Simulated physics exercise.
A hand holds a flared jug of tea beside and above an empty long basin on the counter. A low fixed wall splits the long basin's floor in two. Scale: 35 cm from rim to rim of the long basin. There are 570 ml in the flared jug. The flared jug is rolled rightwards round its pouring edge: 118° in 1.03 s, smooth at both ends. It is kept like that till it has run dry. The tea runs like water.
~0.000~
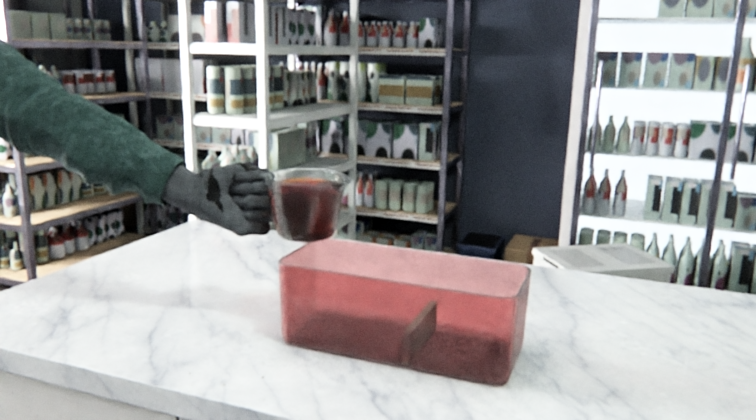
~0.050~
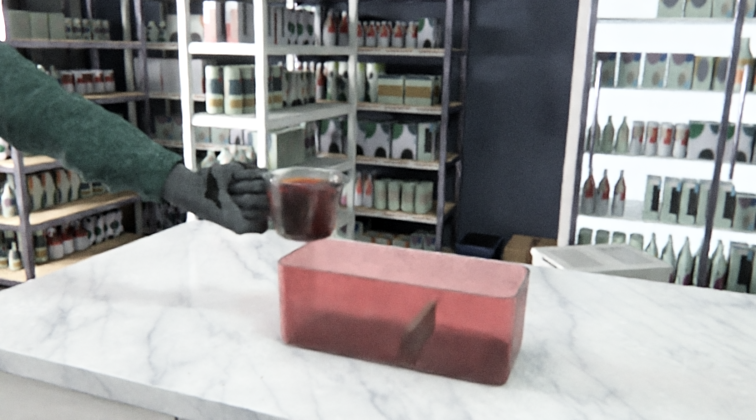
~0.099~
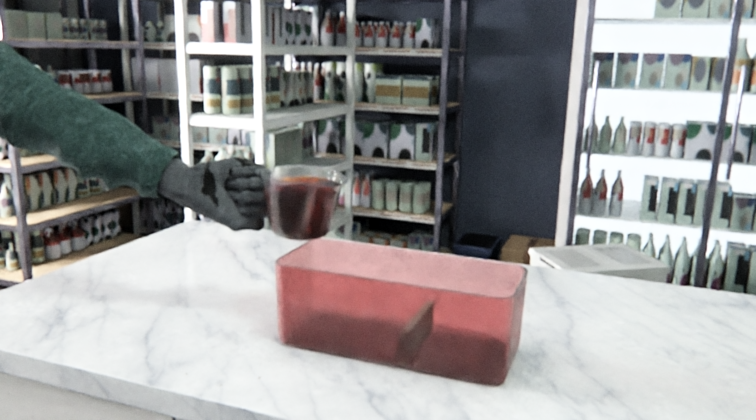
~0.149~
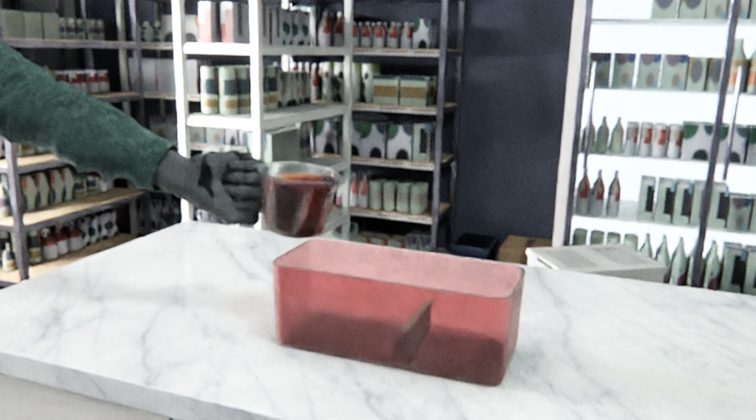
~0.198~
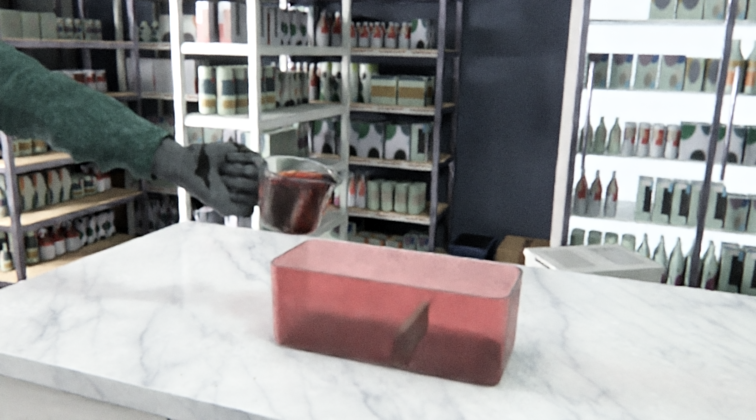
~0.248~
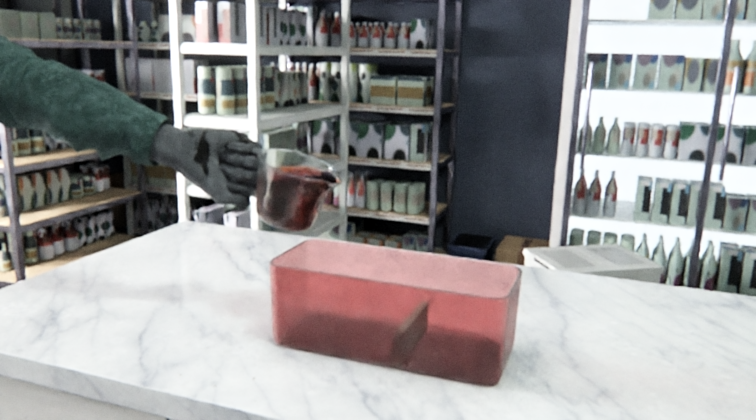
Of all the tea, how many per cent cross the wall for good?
Roughly 24 per cent is past the wall.
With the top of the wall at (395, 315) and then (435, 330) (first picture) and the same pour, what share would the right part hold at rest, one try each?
First 90, then 10 per cent.
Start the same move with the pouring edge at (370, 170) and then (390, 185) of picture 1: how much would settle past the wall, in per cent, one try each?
First 85, then 90 per cent.
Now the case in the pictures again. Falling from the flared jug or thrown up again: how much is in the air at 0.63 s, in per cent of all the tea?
About 32 per cent.
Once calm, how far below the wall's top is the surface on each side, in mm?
Some 32 mm on the left and 40 mm on the right.
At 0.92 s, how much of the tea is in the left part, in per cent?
Near 62 in a hundred.
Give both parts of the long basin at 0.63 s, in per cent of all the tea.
Left about 12, right about 0.
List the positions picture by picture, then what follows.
It leans 0°; its right rim is at (349, 182); the tea meets the walls at (276, 181) and (342, 188); the long basin's rim runs from (298, 251) to (524, 283); the wall's top is at (421, 317), in the first frame.
It leans 1°; its right rim is at (348, 182); the tea meets the walls at (275, 181) and (341, 187), in the second frame.
It leans 3°; its right rim is at (346, 182); the tea meets the walls at (272, 180) and (339, 186), in the third frame.
It leans 6°; its right rim is at (343, 182); the tea meets the walls at (270, 178) and (337, 184), in the fourth frame.
It leans 10°; its right rim is at (341, 183); the tea meets the walls at (267, 175) and (336, 181), in the fifth frame.
It leans 16°; its right rim is at (340, 183); the tea meets the walls at (266, 169) and (338, 179), in the sixth frame.
After 0.63 s the tilt is 80° and 55 per cent is still to pour, 12 is left of the wall and 0 right of it.
After 0.92 s the tilt is 114° and 2 per cent is still to pour, 63 is left of the wall and 21 right of it.
After 1.21 s the tilt is 118° and 0 per cent is still to pour, 75 is left of the wall and 24 right of it.
After 1.53 s the tilt is 118° and 0 per cent is still to pour, 75 is left of the wall and 24 right of it.
In the end 75 per cent lies left of the wall, 24 right of it and 1 outside.
